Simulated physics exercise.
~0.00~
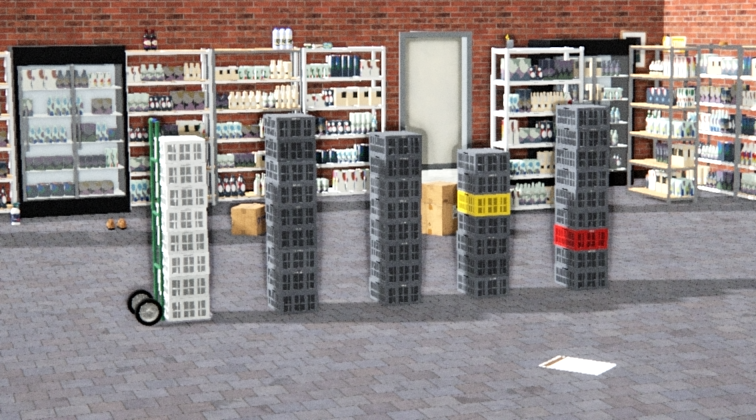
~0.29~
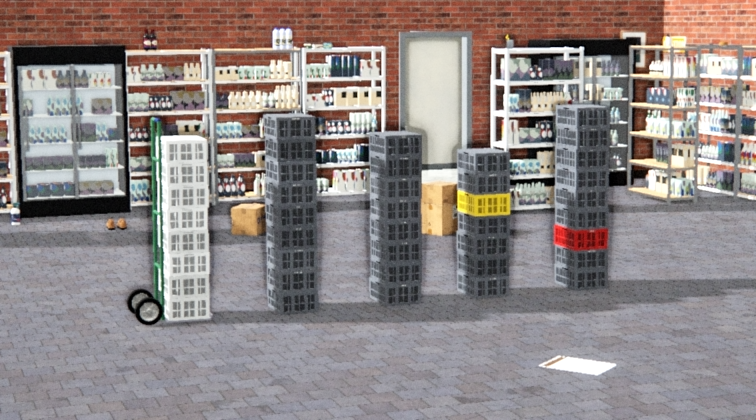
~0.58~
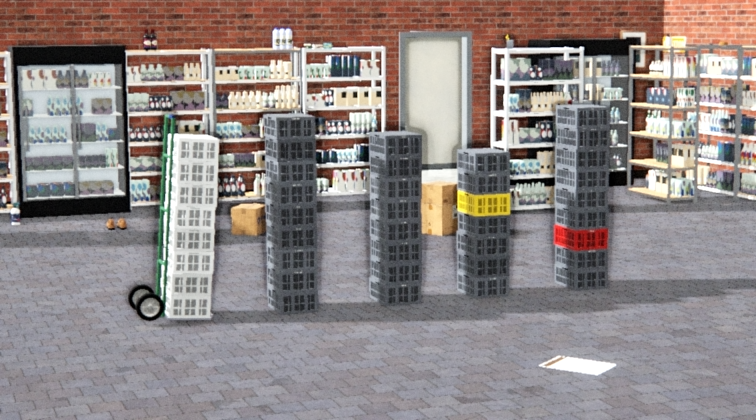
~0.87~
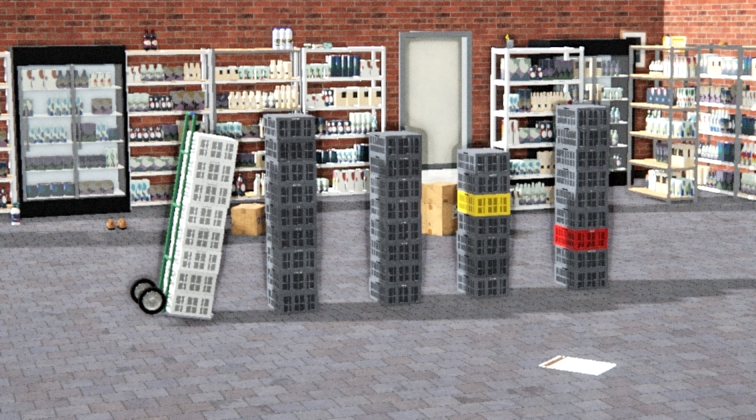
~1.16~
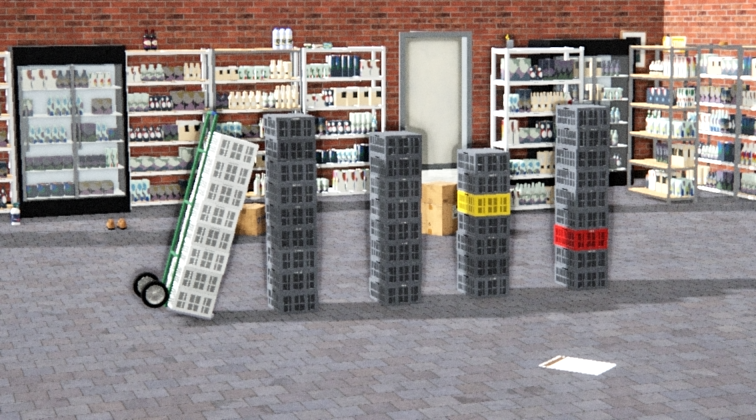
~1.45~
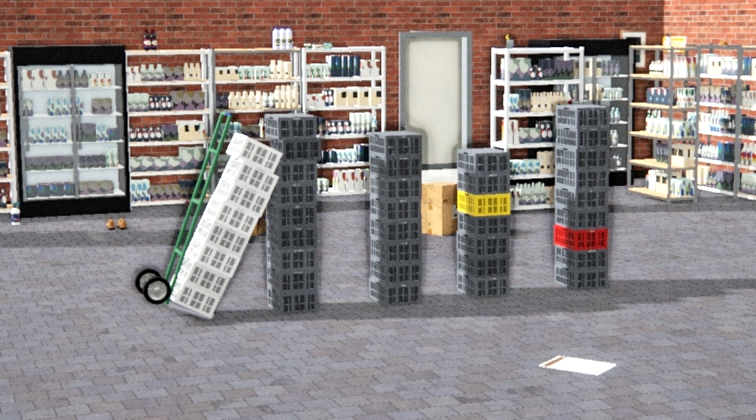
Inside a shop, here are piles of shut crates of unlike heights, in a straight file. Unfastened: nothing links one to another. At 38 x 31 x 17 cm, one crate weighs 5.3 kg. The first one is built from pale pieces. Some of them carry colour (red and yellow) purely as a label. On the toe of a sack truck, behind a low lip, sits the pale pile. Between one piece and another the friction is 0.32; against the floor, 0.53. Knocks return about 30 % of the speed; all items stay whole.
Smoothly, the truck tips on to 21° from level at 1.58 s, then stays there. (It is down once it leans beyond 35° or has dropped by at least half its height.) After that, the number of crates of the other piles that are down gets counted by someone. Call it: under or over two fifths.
Over.
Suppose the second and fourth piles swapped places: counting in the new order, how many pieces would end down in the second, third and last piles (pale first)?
After the swap, the second pile would have 6 down, the third 7 and the last 7.
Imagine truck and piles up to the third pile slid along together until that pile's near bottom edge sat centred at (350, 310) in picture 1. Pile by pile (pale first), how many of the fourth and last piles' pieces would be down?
In that case fourth pile 5 and last pile 9.
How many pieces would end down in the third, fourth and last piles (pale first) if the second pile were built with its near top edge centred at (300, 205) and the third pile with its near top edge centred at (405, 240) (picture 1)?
Down by pile: Third 1, fourth 0, last 0.
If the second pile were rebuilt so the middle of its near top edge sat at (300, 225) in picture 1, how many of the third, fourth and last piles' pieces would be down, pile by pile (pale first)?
Third 0, fourth 0, last 0.
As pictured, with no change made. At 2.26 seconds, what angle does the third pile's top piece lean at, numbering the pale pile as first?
That piece is at some 0°.
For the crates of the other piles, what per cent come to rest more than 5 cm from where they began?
The answer is 90 percent.
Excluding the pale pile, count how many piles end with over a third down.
Looks like 4 of them in total.
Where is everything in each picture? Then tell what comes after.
In the first picture (pixels give the middle of a visible side), truck frame (158, 162) 0° forward; red crate (592, 240); yellow crate (493, 205); none of the others has stirred.
In the second picture, truck frame (160, 161) 1° forward; yellow crate (493, 205).
In the third picture, truck frame (171, 158) 5° forward, top of the pale pile leaning 5°; yellow crate (493, 205); none of the others has stirred.
In the fourth picture, truck frame (189, 154) 11° forward, top of the pale pile leaning 11°; yellow crate (493, 205); none of the others has stirred.
In the fifth picture, truck frame (207, 153) 17° forward, top of the pale pile leaning 17°; yellow crate (493, 205); none of the others has stirred.
In the sixth picture, truck frame (218, 153) 21° forward, top of the pale pile leaning 27°; yellow crate (493, 205); red crate (592, 240); one has shifted.
After 2.26 s, 8 of the pale pile down; none of the 33 other crates down, 9 disturbed.
After 2.86 s, 8 of the pale pile down; 8 of the 33 other crates down.
After 3.64 s, 7 of the pale pile down; 21 of the 33 other crates down; yellow crate 22° from how it stood, 21 cm lower; red crate 12 cm from its place.
After 4.62 s, 7 of the pale pile down; 29 of the 33 other crates down; red crate on its side; yellow crate 34° from how it stood, 39 cm lower.
In the end (5.9 s), 7 of the pale pile down; 29 of the 33 other crates down; red crate on its side; yellow crate 41° from how it stood, 44 cm lower. That is 88 per cent. From the last view, middles, red crate near (652, 261), yellow crate near (609, 245).
